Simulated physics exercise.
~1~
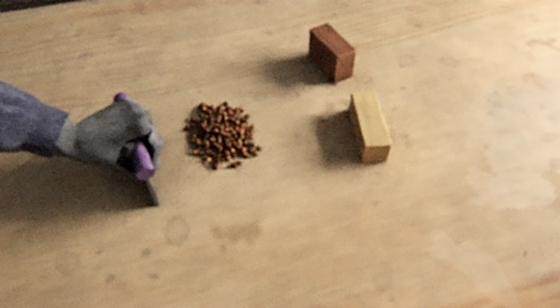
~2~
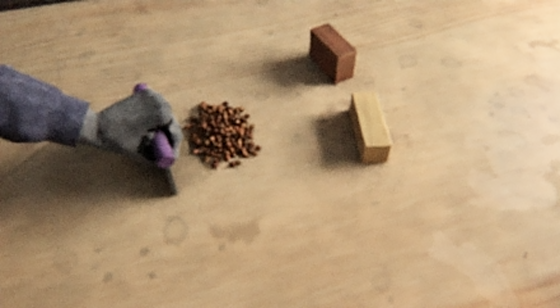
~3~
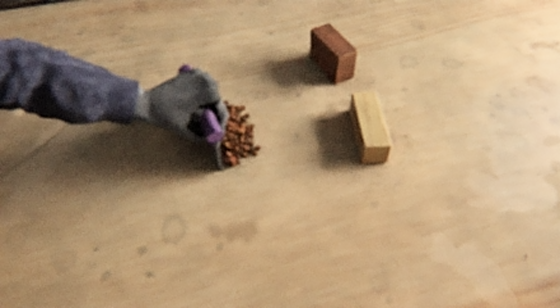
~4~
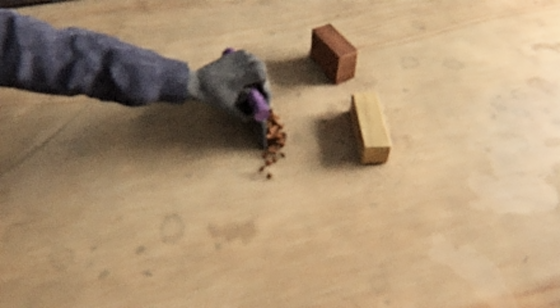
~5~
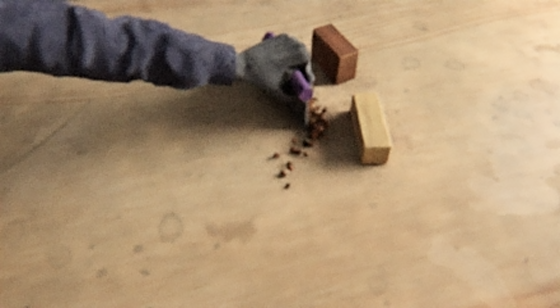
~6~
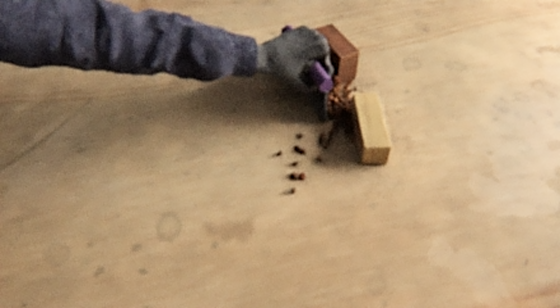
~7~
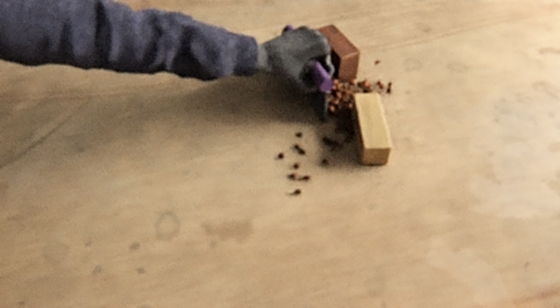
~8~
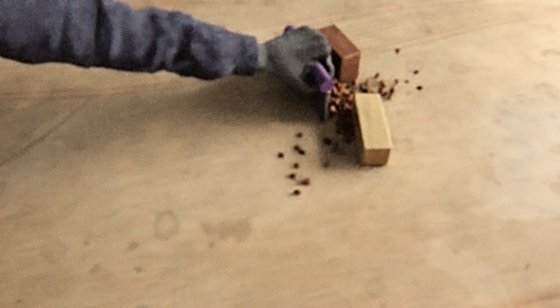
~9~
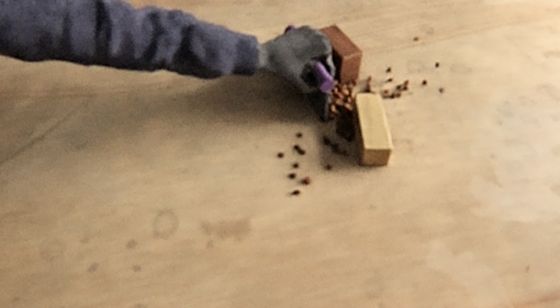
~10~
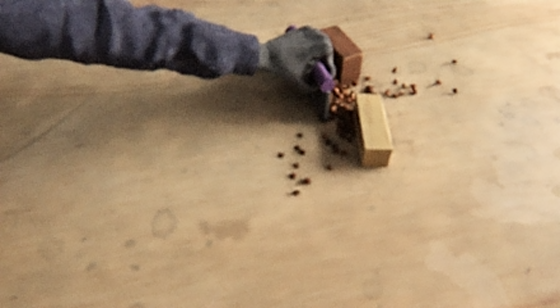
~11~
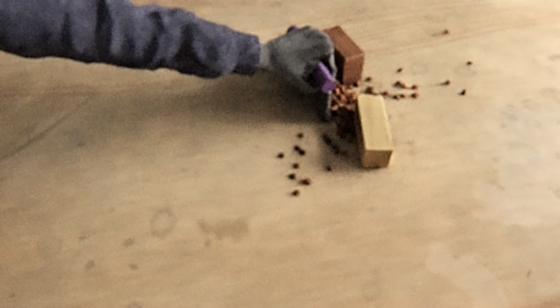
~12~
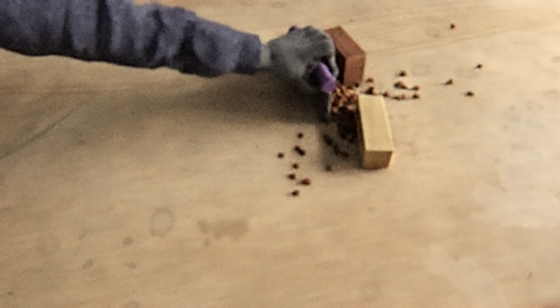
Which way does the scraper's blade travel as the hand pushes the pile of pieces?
The blade travels to the right, toward the two blocks.
